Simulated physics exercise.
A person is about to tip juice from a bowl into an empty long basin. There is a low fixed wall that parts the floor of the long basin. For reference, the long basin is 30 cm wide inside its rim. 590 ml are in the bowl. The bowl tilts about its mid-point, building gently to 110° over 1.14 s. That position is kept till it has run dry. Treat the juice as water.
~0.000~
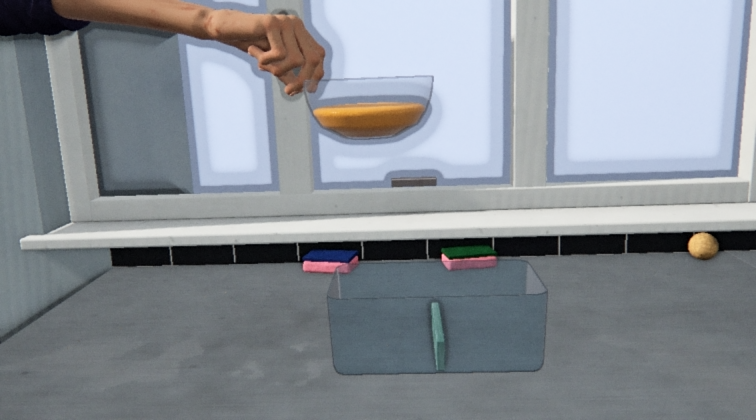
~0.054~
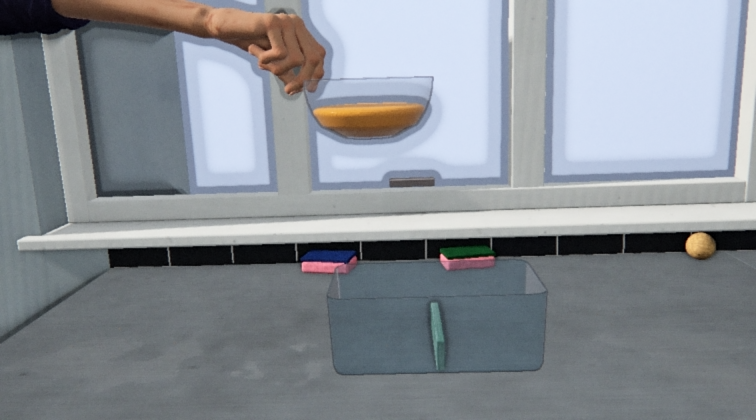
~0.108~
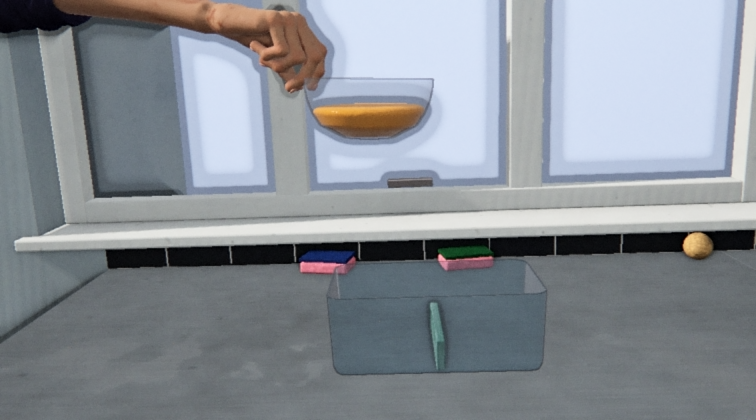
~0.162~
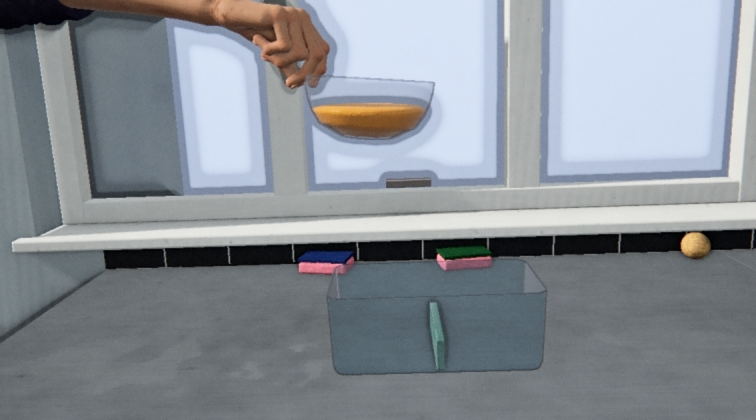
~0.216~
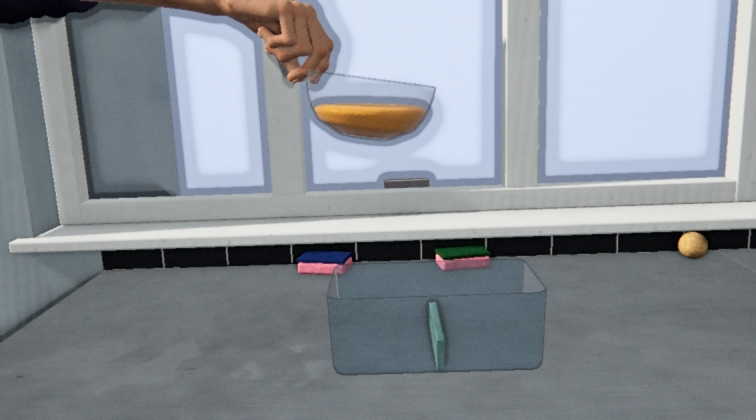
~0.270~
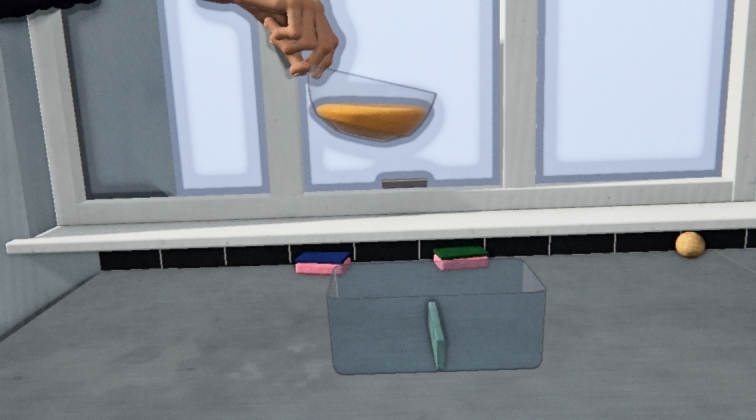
A clear bowl of orange juice is held up by a hand at upper left, above a grey counter by a white-framed window, seen from the front. Below sits an empty, clear bluish basin with a teal upright piece inside, with blue-and-pink and green-and-pink sponges behind and a tan ball at right. The bowl slowly tilts right side down, while the camera drifts slightly, shifting the background left.
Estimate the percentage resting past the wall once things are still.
I would say roughly 87 percent.
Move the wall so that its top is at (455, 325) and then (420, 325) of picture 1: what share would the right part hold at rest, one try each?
I'd say 70 percent on the first go, 90 percent on the next.
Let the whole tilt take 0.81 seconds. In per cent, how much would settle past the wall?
That would be about 70 in a hundred, I'd say.
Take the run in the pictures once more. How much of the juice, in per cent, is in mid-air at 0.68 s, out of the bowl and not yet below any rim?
Estimate: Some 46 % of the total.
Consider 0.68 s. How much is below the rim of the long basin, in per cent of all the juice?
3 %, more or less.
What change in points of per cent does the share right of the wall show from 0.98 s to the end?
A gain, roughly 14.
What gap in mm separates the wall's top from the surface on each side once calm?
Close to 42 mm left and close to 22 mm right.
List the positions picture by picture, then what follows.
In the first frame, tilt 0°; pouring edge (433, 77); surface from (314, 109) to (426, 105); the long basin's rim runs from (332, 282) to (537, 277); the wall's top is at (438, 322).
In the second frame, tilt 1°; pouring edge (432, 78); surface from (314, 109) to (425, 106).
In the third frame, tilt 2°; pouring edge (433, 80); surface from (314, 108) to (425, 107).
In the fourth frame, tilt 5°; pouring edge (434, 84); surface from (314, 108) to (425, 107).
In the fifth frame, tilt 9°; pouring edge (435, 89); surface from (315, 107) to (426, 108).
In the sixth frame, tilt 15°; pouring edge (436, 95); surface from (316, 107) to (428, 108).
After 0.68 s the tilt is 72° and 50 per cent is still to pour, 0 is left of the wall and 3 right of it.
After 0.98 s the tilt is 105° and 2 per cent is still to pour, 3 is left of the wall and 73 right of it.
After 1.30 s the tilt is 110° and 0 per cent is still to pour, 10 is left of the wall and 87 right of it.
After 1.64 s the tilt is 110° and 0 per cent is still to pour, 10 is left of the wall and 87 right of it.
In the end 10 per cent lies left of the wall, 87 right of it and 3 outside.
